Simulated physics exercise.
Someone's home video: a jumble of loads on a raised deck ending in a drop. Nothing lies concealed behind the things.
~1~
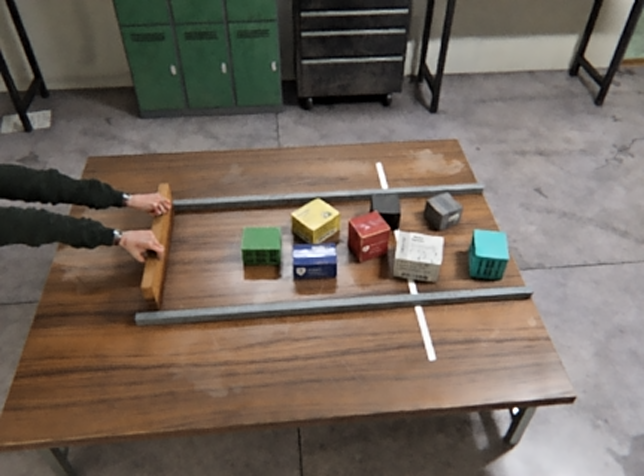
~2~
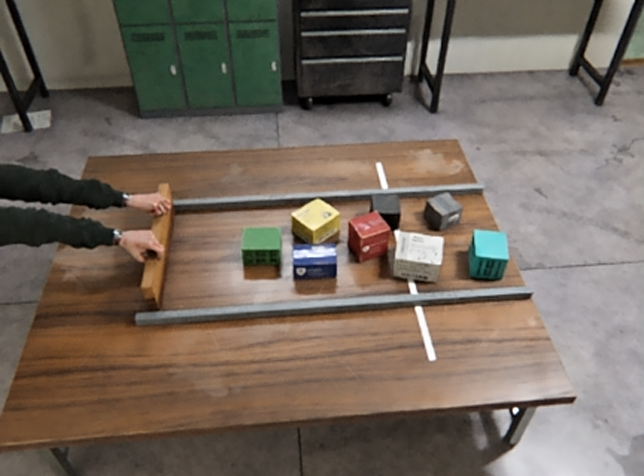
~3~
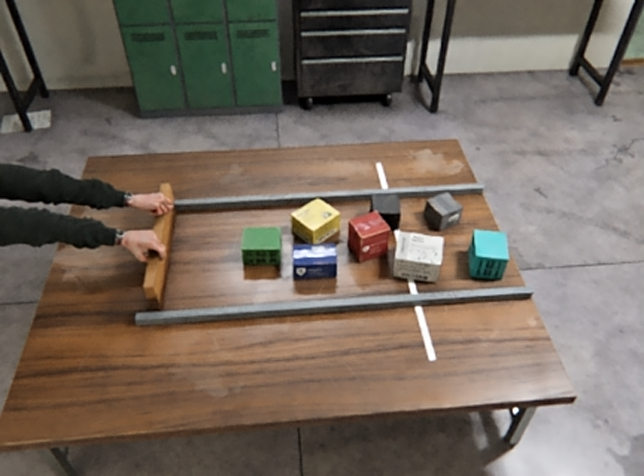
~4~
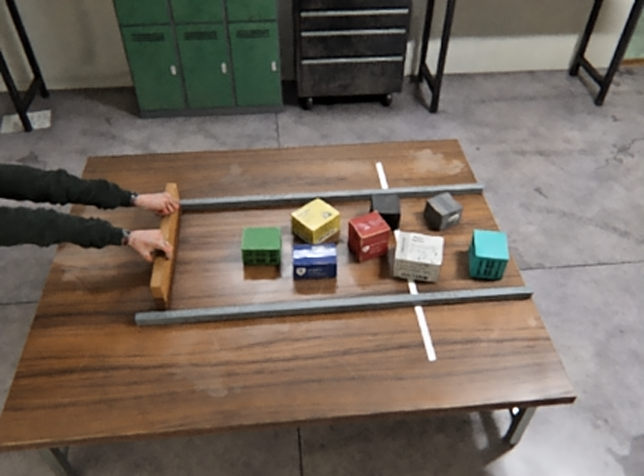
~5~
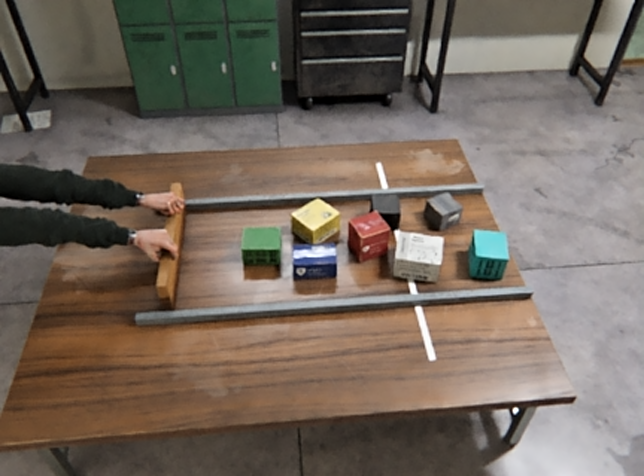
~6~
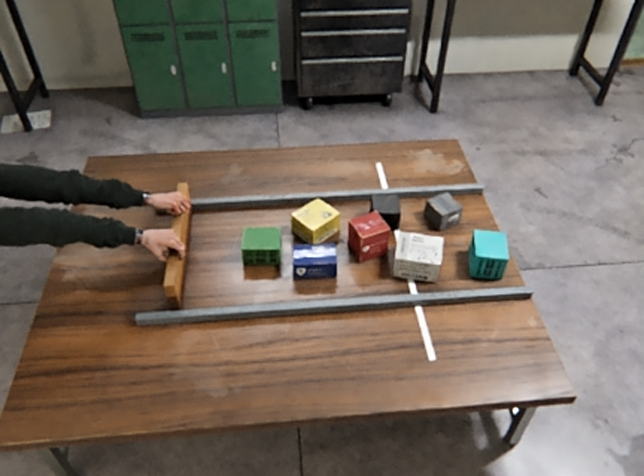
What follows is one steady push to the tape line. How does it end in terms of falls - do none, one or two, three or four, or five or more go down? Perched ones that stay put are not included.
The tally of those that come down is nil.
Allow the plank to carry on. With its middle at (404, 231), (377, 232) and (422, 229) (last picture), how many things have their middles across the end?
Past-the-end tally - position 1: 0, position 2: 0, position 3: 0.
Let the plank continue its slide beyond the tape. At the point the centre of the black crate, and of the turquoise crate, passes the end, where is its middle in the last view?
The black crate gives roughly (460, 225), the turquoise crate roughly (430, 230).
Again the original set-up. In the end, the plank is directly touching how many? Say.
In contact: 3.
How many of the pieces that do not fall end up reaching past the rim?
The overhang total is 0.
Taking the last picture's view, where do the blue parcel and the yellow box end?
Blue parcel at (425, 271), yellow box at (409, 206).
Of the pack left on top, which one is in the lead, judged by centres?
That would be the turquoise crate.
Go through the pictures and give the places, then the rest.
In the first frame, turquoise crate (488, 255); grey parcel (443, 212); white box (418, 257); plank (160, 245); tape (401, 245).
In the second frame, grey parcel (443, 212); green crate (262, 246).
In the third frame, white box (418, 257); plank (162, 245).
In the fourth frame, turquoise crate (488, 255); black crate (385, 213).
In the fifth frame, grey parcel (443, 212); red parcel (368, 237).
In the sixth frame, turquoise crate (488, 255); grey parcel (443, 212); white box (418, 257); plank (180, 244); tape (401, 245).
Soon after, none off yet; turquoise crate at rest near (488, 255); grey parcel at rest near (443, 212); white box at rest near (418, 257).
In the end, the number that fall off is zero.
